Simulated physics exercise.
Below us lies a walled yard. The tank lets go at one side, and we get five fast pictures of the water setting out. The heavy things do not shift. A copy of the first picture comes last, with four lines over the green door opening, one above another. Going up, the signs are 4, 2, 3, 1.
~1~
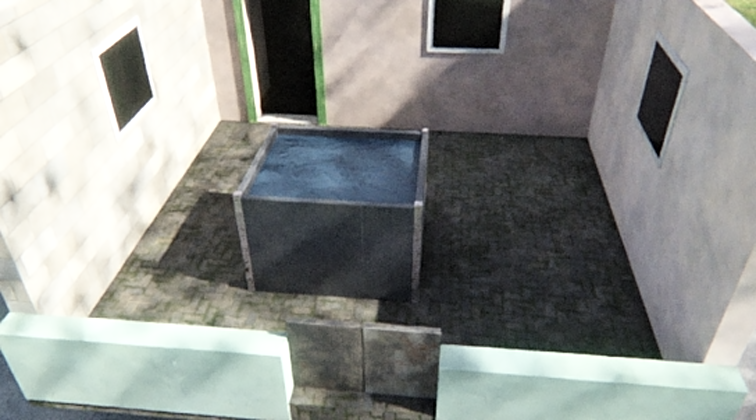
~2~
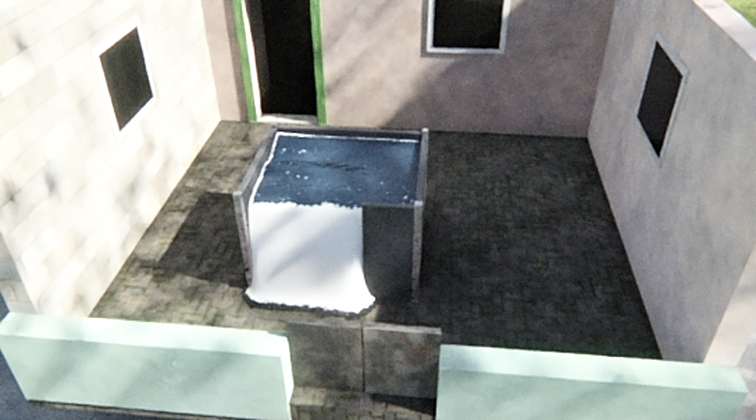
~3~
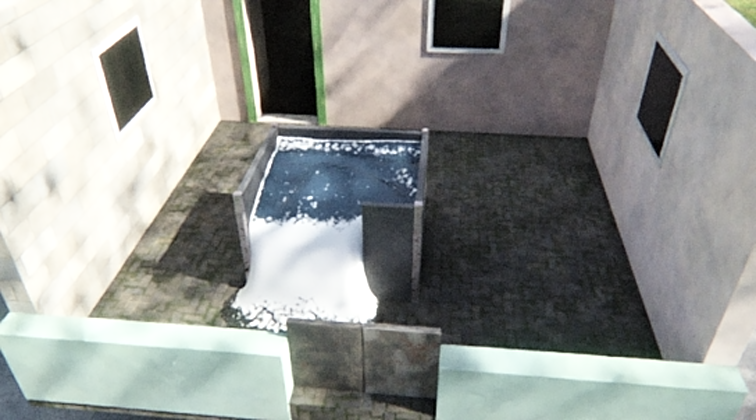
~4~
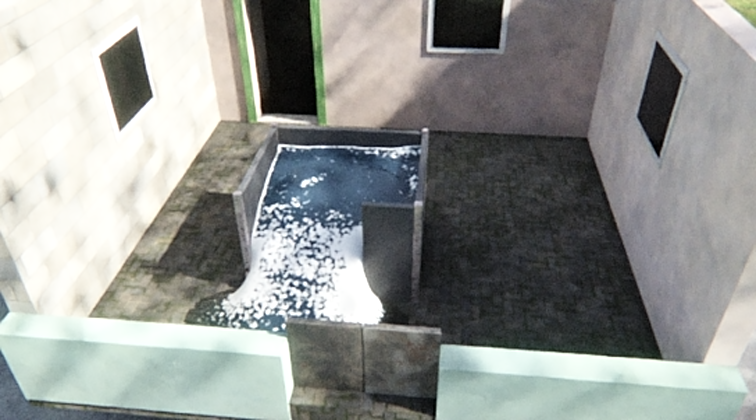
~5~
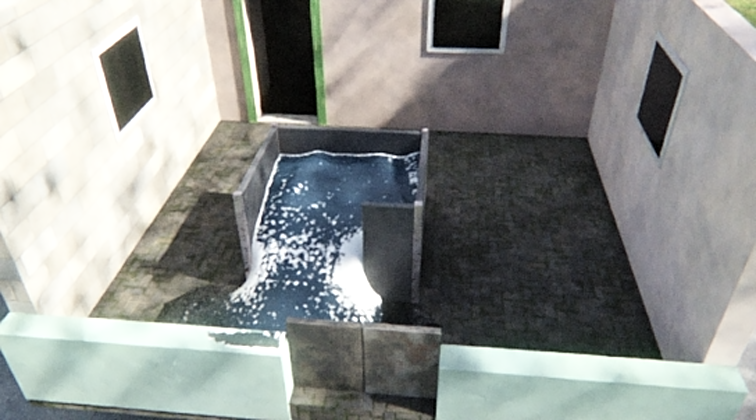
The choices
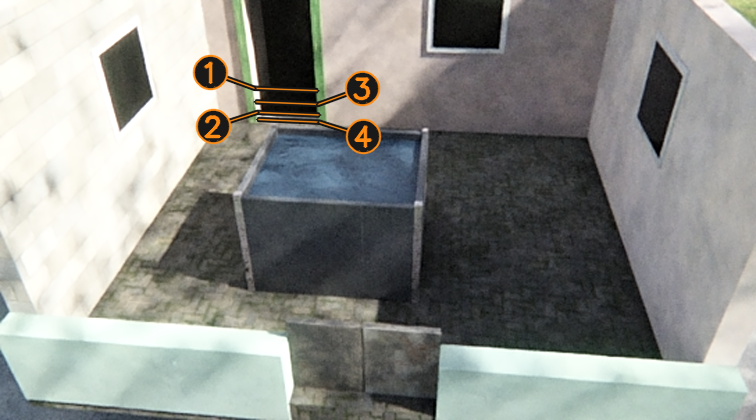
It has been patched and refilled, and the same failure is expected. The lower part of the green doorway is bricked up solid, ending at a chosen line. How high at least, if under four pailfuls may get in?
Height 2 just does it.
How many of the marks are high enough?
Three.
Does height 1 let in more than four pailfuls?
No, that is safe.
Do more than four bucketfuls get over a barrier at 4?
Yes, it does.
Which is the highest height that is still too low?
That would be 4.
On the marked copy, 1 at (285, 89); 2 at (287, 113); 3 at (286, 103); 4 at (288, 120); from the bottom up 4, 2, 3, 1.
For height 1, nothing gets over.
For height 2, a bucket or two gets in.
For height 3, nothing gets over.
For height 4, some 25 bucketfuls get in.
